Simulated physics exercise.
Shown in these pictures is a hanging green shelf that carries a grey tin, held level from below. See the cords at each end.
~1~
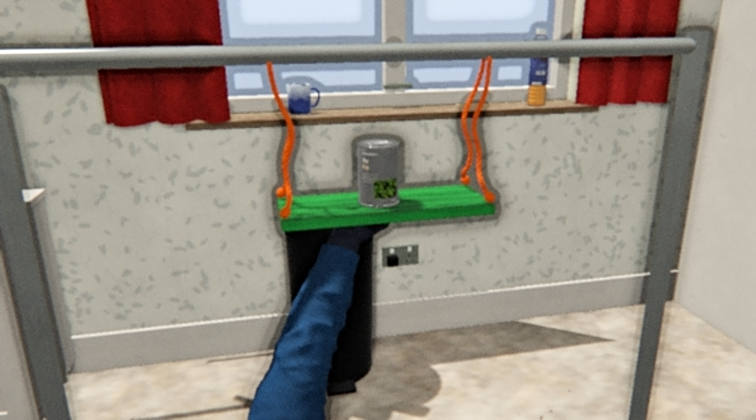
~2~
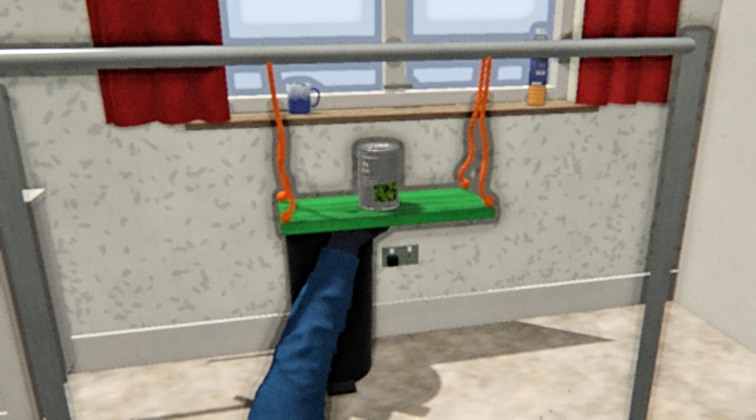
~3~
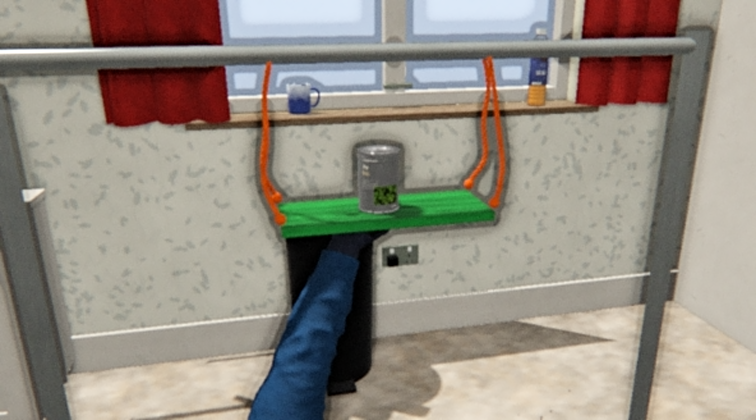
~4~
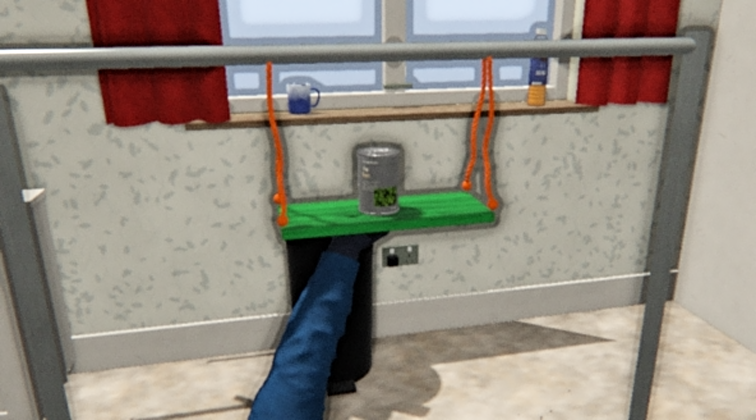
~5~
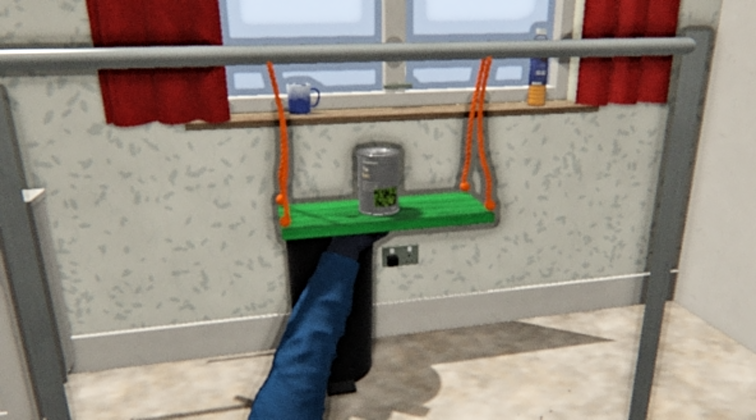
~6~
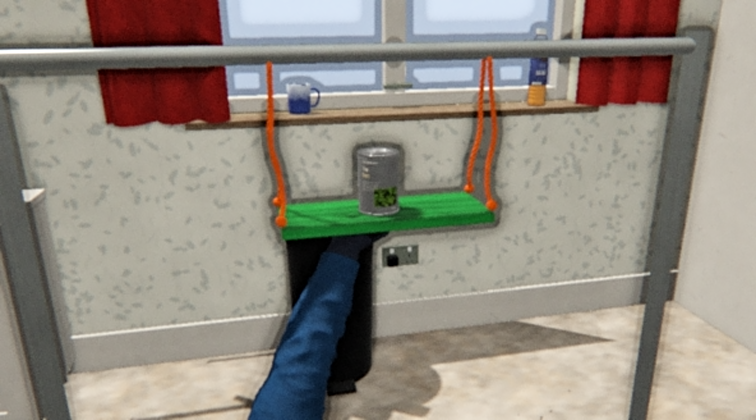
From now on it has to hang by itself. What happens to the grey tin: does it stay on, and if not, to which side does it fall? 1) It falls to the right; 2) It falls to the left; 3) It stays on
It stays on (3).
Then, 0.28 s on from there, board level; tin on the board near (379, 183).
In the end, board level; tin on the board near (379, 184). The grey tin remains aboard.
